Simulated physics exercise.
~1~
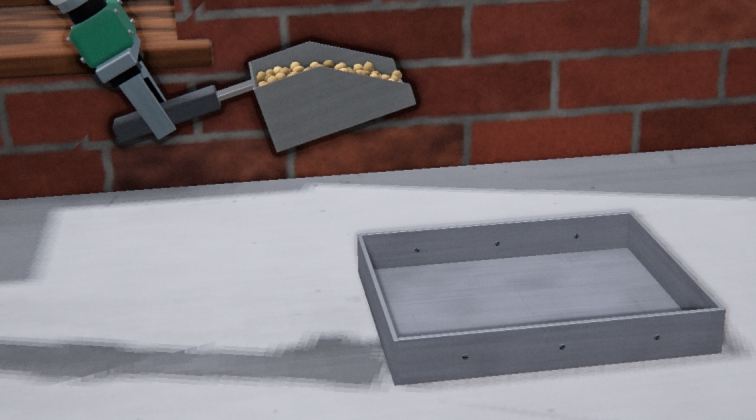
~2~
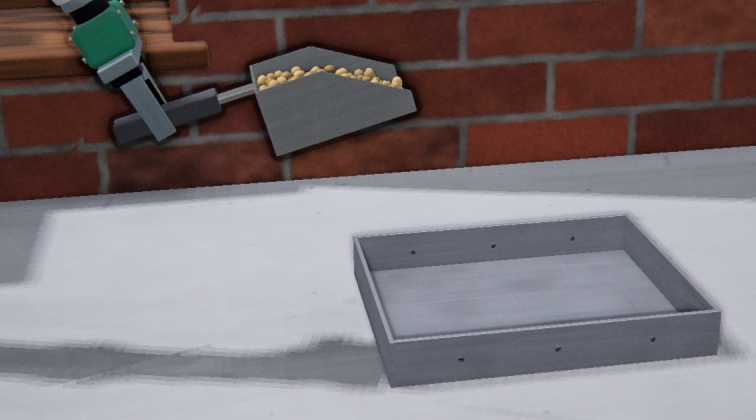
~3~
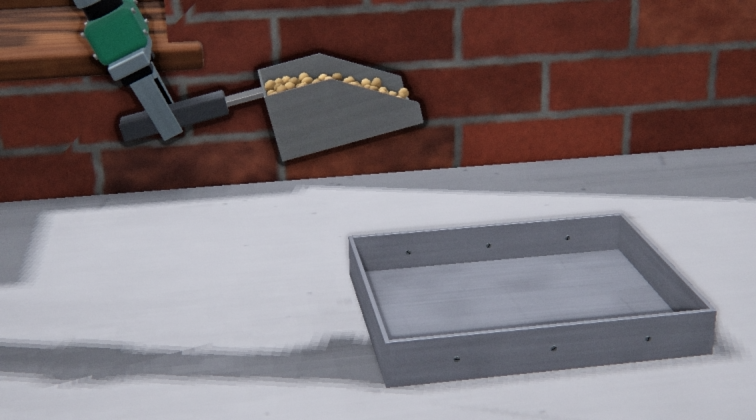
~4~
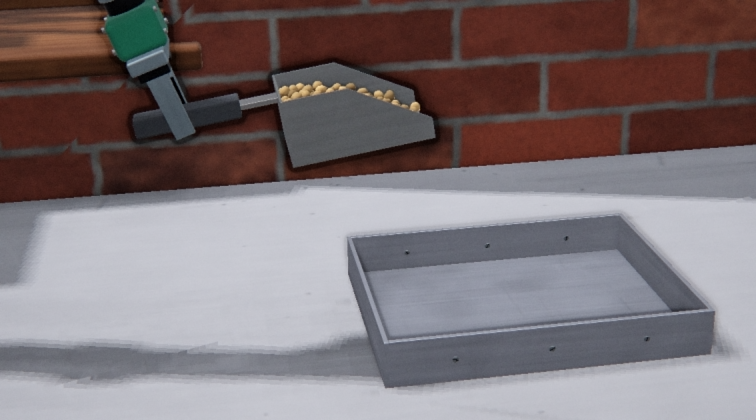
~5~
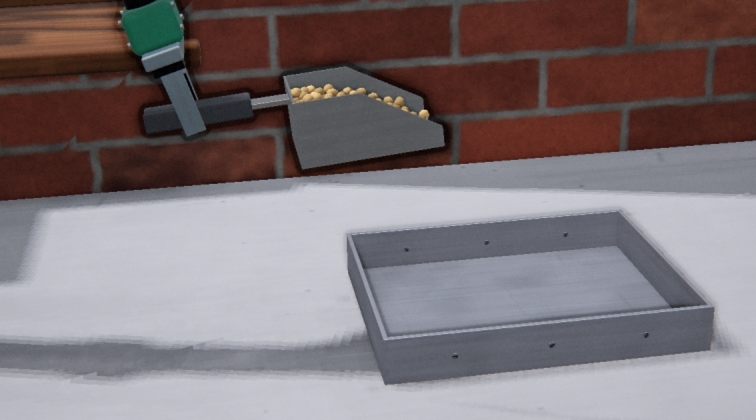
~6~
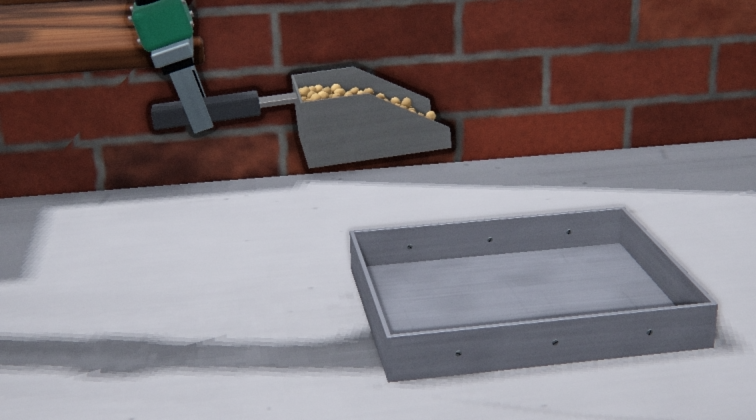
We see a robot arm holding a grey scoop of chickpeas above a table with an empty grey tray, against a brick wall; the scoop drifts slightly right and down while its backward tilt gradually eases toward level.
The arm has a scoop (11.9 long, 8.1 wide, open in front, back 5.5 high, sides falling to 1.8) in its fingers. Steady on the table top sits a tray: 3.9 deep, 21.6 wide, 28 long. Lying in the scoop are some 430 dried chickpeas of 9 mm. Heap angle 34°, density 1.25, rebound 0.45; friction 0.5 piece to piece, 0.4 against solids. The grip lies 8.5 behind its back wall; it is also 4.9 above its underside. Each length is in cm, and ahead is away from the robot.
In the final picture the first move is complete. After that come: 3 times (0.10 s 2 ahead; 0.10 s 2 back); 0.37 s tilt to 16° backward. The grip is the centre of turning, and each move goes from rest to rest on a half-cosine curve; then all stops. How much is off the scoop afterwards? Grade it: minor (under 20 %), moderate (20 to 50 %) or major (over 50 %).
Moderate, 20 to 50 %.
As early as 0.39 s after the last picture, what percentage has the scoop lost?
Roughly 15 per cent by then.
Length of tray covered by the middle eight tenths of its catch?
It covers about 12 centimetres.
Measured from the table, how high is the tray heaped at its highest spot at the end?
Once everything settles, the heap tops out at about 1.5 cm.
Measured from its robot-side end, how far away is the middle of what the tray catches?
I'd put it at around 12 cm.
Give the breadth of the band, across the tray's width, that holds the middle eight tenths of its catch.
Width of central eight tenths: Approx. 14 cm.
Then, 0.39 s on, tilted 4° backward, highest piece 21 above the table; 361 on the scoop, 34 in the tray, 39 in flight or on a rim.
Then, 0.78 s on, tilted 10° backward, highest piece 22 above the table; 302 on the scoop, 127 in the tray, 5 in flight or on a rim.
Then, 1.17 s on, tilted 16° backward, highest piece 24 above the table; 301 on the scoop, 133 in the tray.
Then, 2.22 s on, tilted 16° backward, highest piece 24 above the table; 301 on the scoop, 133 in the tray.
In the end, 301 on the scoop, 133 in the tray. That is 31 % off the scoop.
